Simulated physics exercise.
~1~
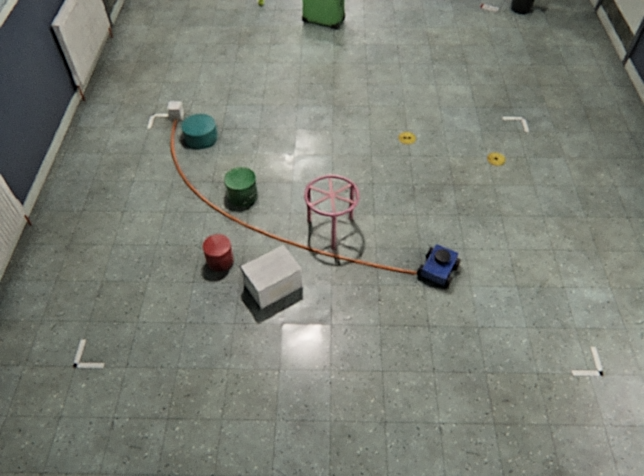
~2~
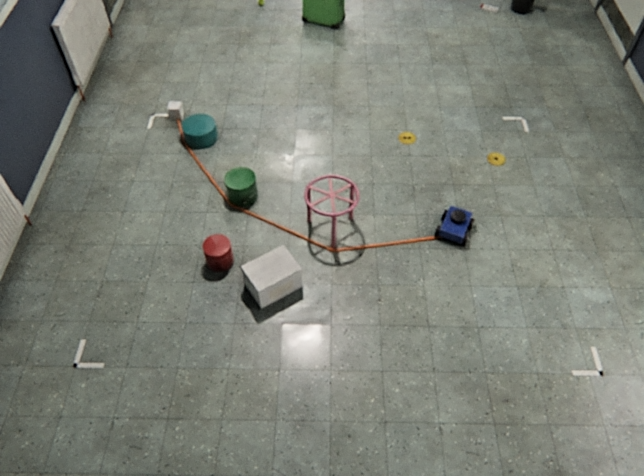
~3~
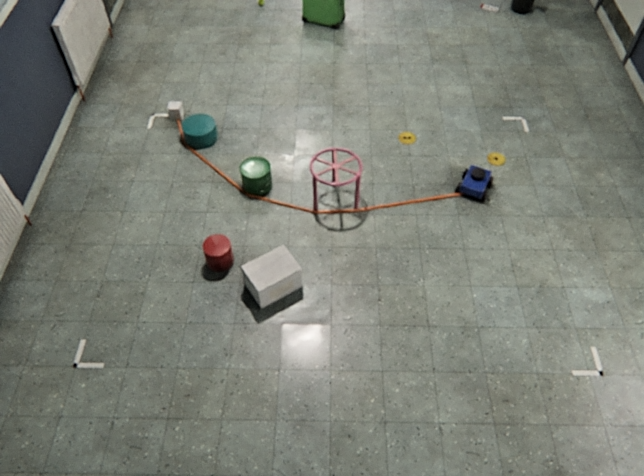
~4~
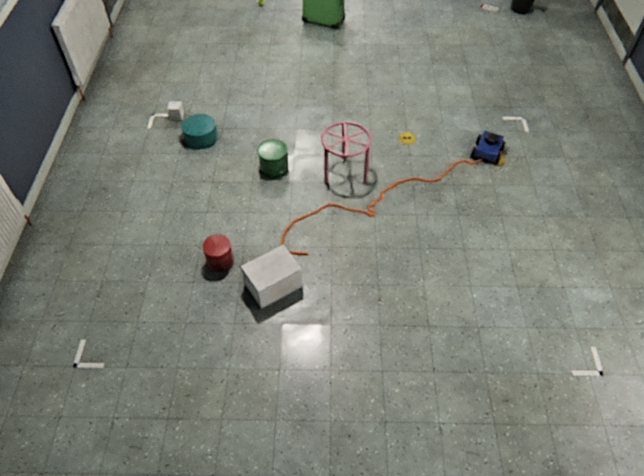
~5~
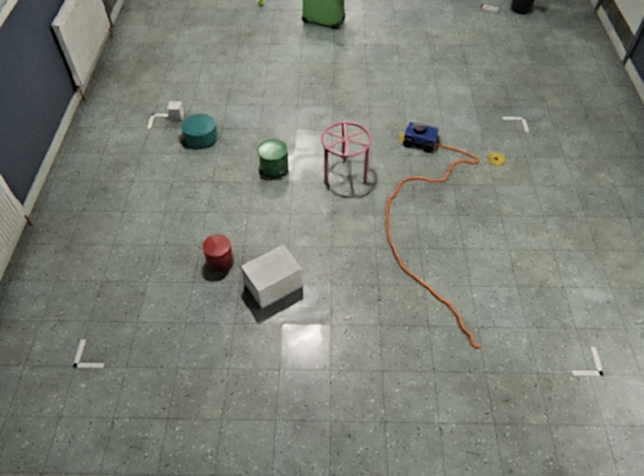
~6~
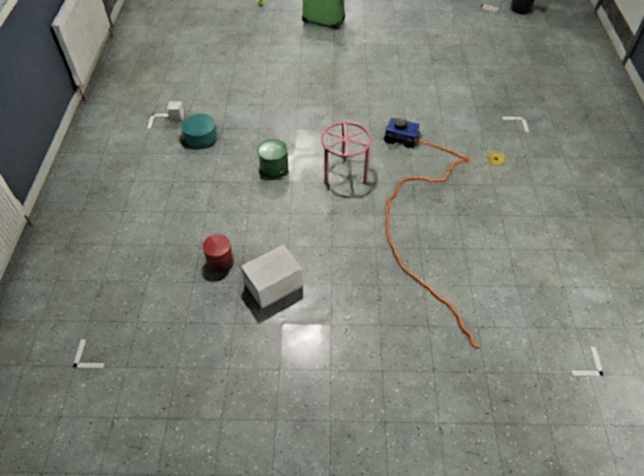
A small blue cart trails an orange lead across a grey tiled hallway floor, seen from high above, the line curving back to a small pale block at the upper left. Near it sit a teal tub, a green bin, a pink stool, a red tub and a white carton. As the cart drives up and to the right, the lead pulls taut and drags the bin and stool a little way. The lead then comes free and trails loosely. Finally the cart turns left and stops near the stool, the slack lead winding behind it.
